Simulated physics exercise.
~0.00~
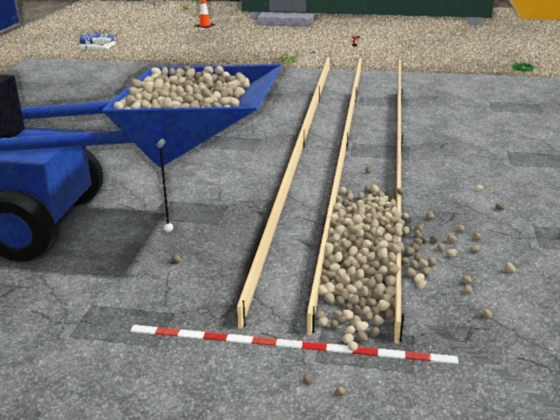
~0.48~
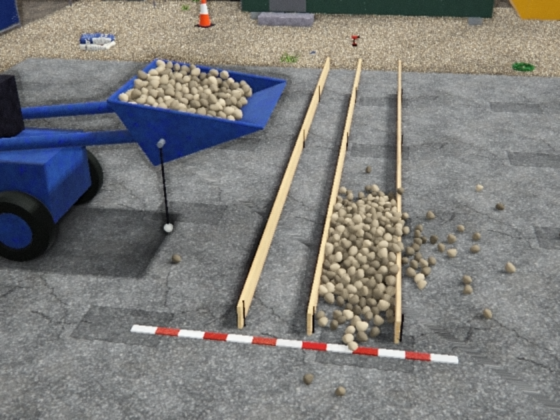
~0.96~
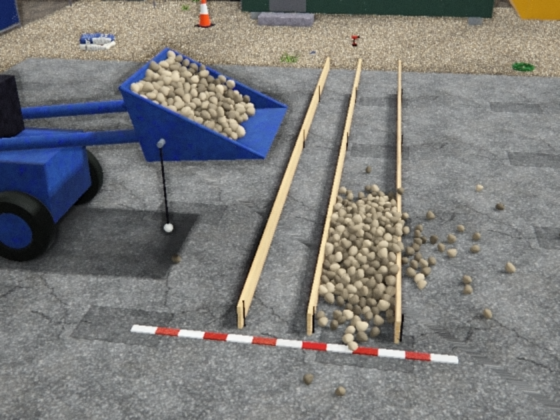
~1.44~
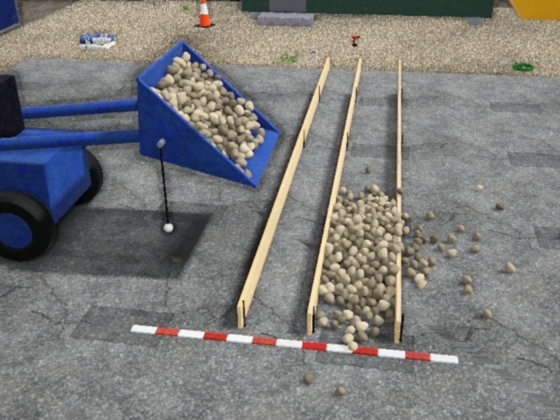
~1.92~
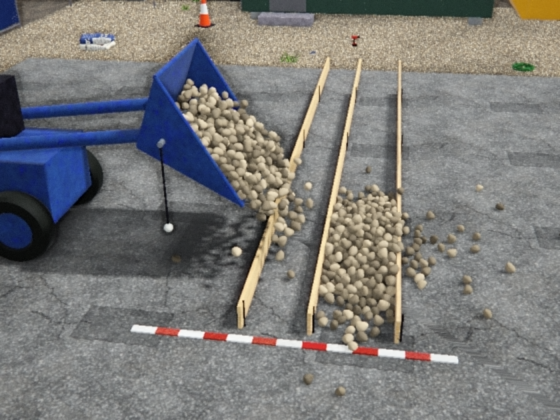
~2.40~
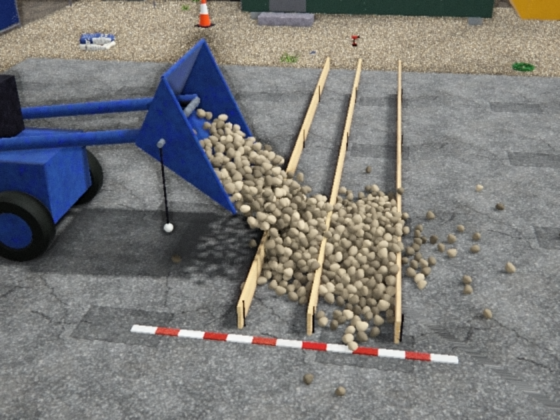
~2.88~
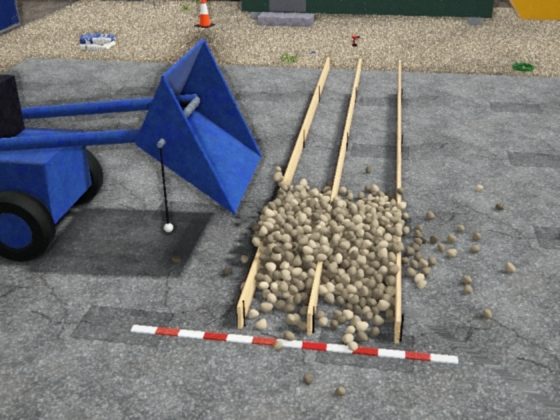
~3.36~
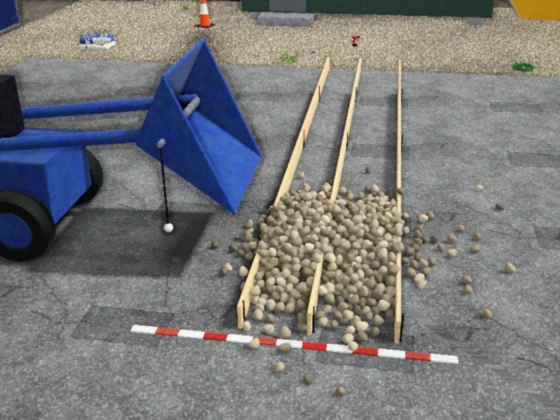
On a grey paved yard, a blue loader tipped its bucket of round stones to the right until they poured over the wooden boards, mostly filling the near bay beside an earlier heap, and the emptied bucket stayed tilted as the last stones settled.
